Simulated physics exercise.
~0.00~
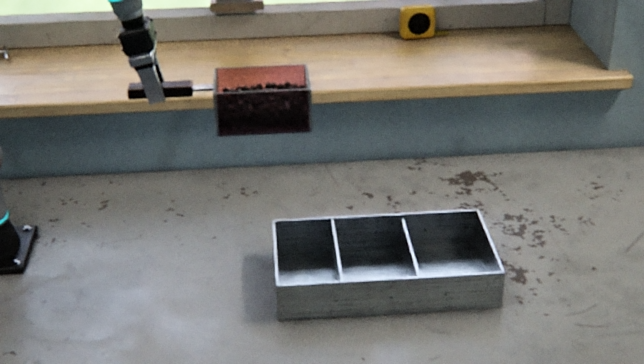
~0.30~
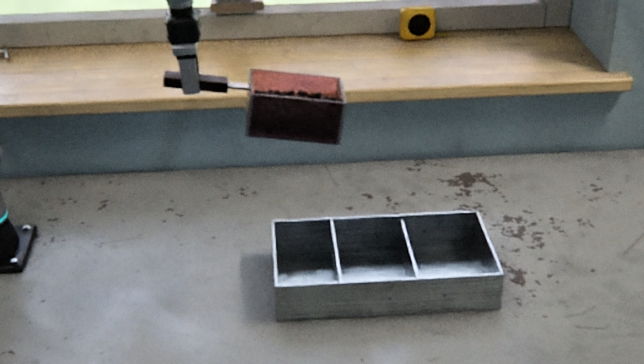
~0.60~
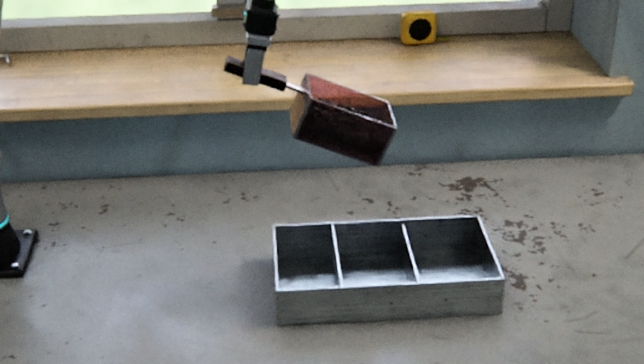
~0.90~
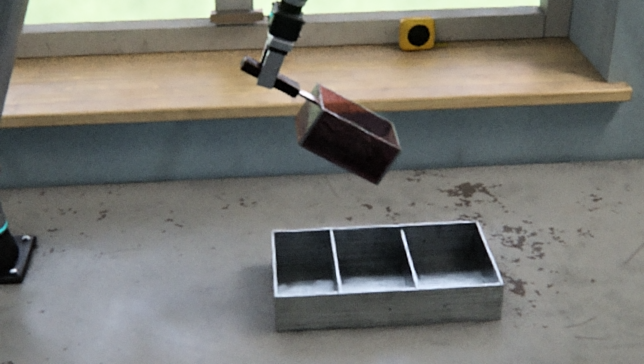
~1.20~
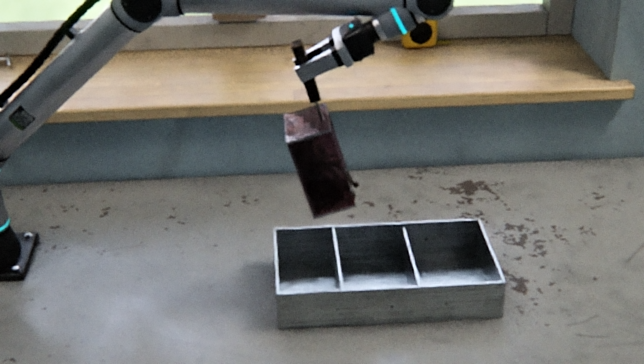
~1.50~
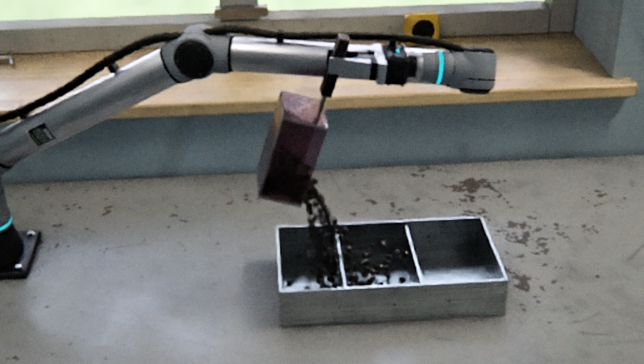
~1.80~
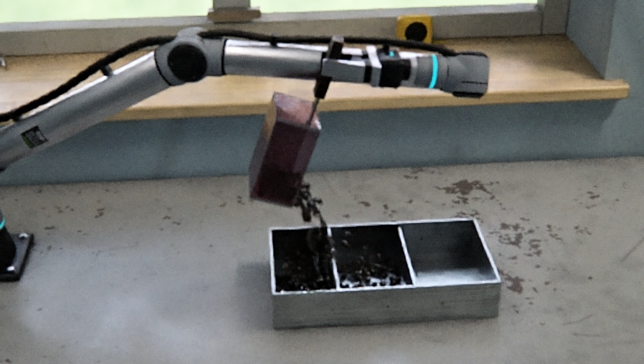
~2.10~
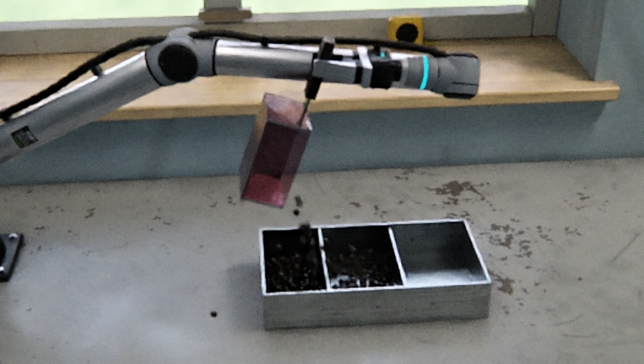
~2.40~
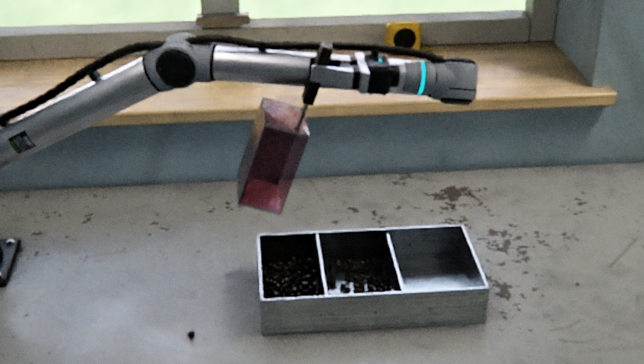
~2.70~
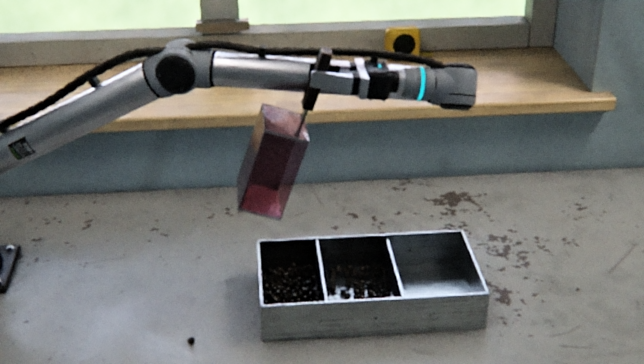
A grey robot arm holds a dark red, open box of small black beads above a worn grey surface, seen from slightly above, with a wooden windowsill behind. Below sits a metal tray split into three compartments. The arm carries the box to the right, tipping it over toward the tray. Beads then stream from its lower edge into the left and middle compartments as the arm draws the box slightly back left. The flow thins to a few stray beads, and one lands on the surface left of the tray. Finally the box hangs tilted and emptied, the right compartment bare.
